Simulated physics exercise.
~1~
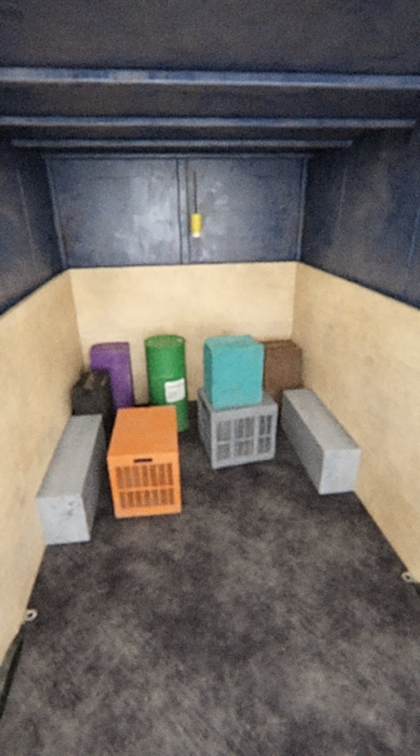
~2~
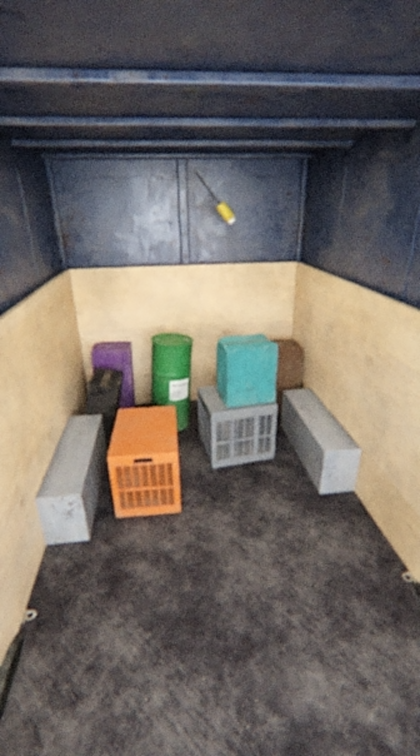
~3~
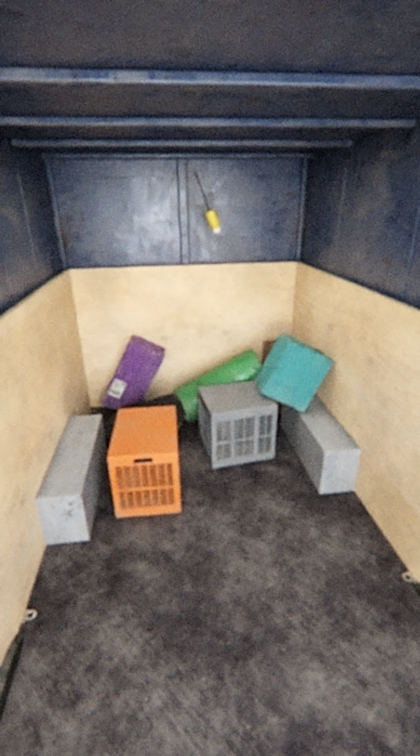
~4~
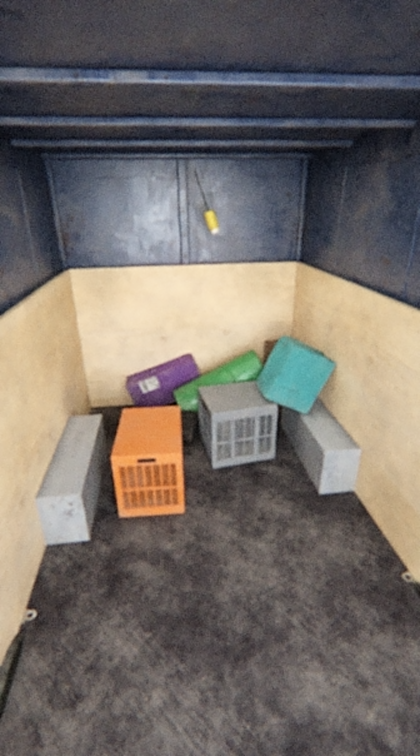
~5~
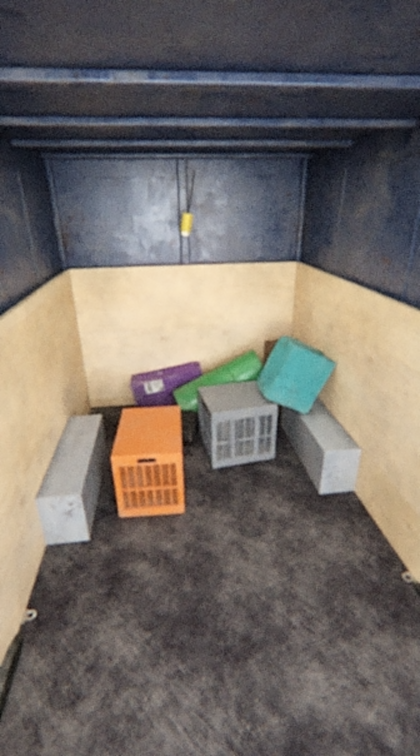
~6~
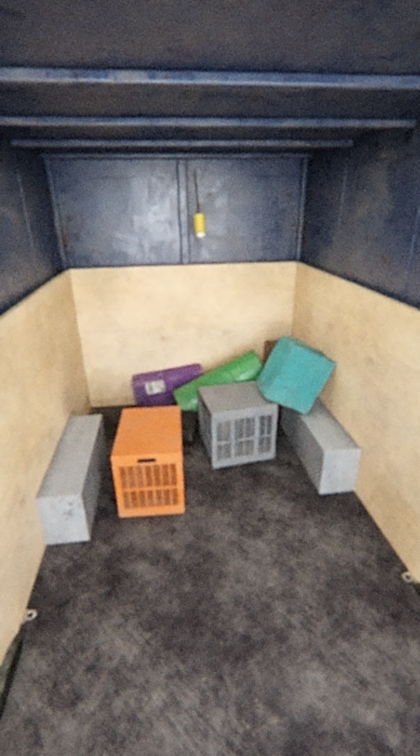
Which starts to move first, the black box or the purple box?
The black box starts first, leaning to the right while the purple box still stands upright in its place. The purple box only begins to tip afterwards.
Boxes and a green drum shift to the right in a van's load bay, seen from behind, facing the front wall. An orange chest and a black box stand at left, with a purple box and the drum behind, and a turquoise box sits on a grey chest before a brown one. A hanging yellow object swings right as the black box leans and the turquoise box slides slightly. Then the drum topples, the turquoise box tilts off to the right, and the purple box tips over. Finally the toppled load lies still, the black box mostly hidden, while both chests remain in place.
